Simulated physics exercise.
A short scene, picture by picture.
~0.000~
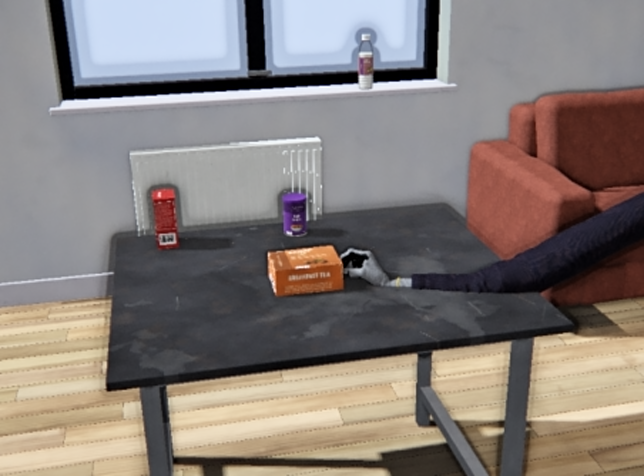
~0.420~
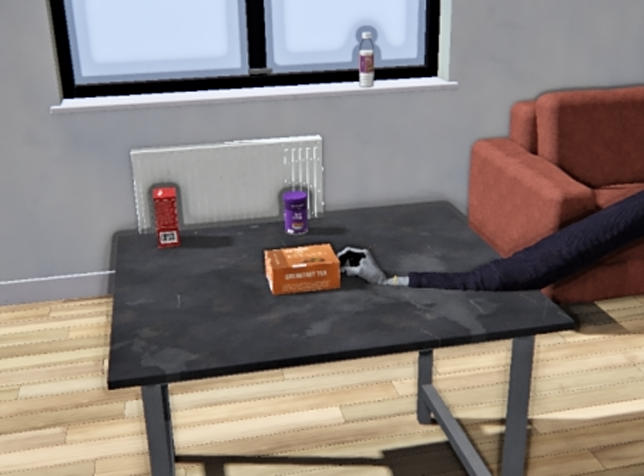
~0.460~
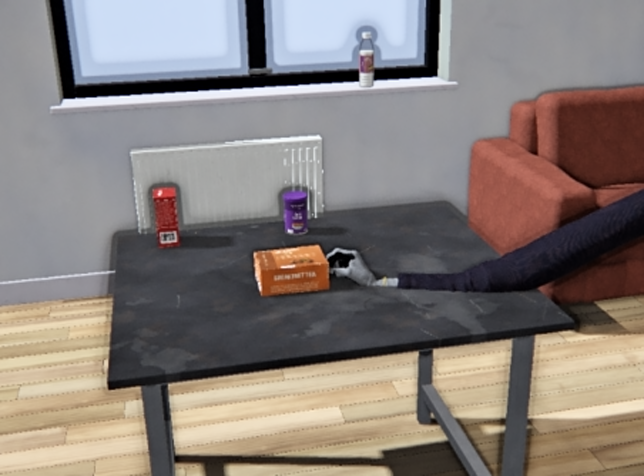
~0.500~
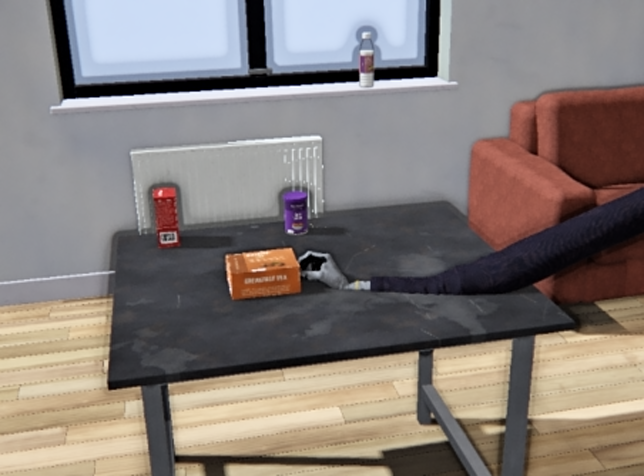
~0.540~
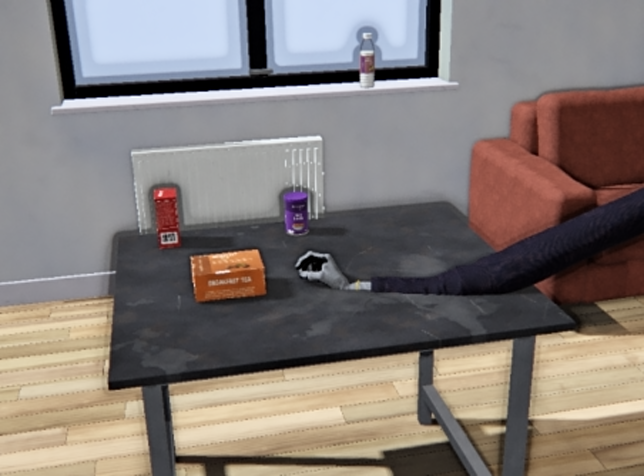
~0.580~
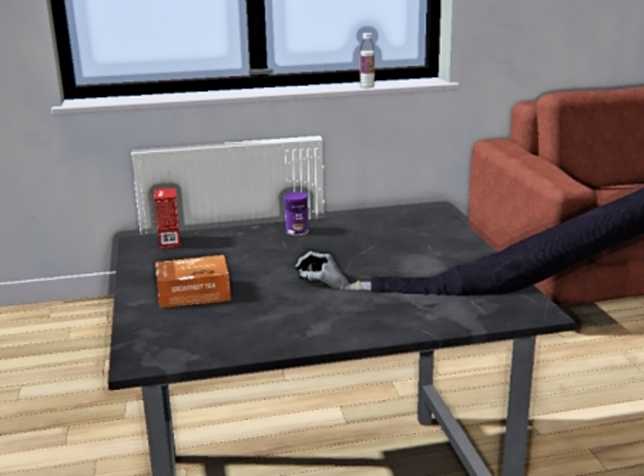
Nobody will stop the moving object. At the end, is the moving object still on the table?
No. It carries over the edge.
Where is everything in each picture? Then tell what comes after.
Under the hand; orange box (305, 270), in the first picture.
Under the hand; orange box (302, 269), in the second picture.
Under the hand; orange box (291, 270), in the third picture.
Orange box (263, 273), in the fourth picture.
Orange box (228, 275) displaced a little, in the fifth picture.
Orange box (193, 281) displaced about its own width, in the sixth picture.
Around 0.68 s, orange box displaced well along near (117, 289).
Around 0.88 s, orange box now off the table.
Around 1.08 s, things are still on the move.
Around 1.28 s, as before.
Finally (1.3 s), off the table, orange box.
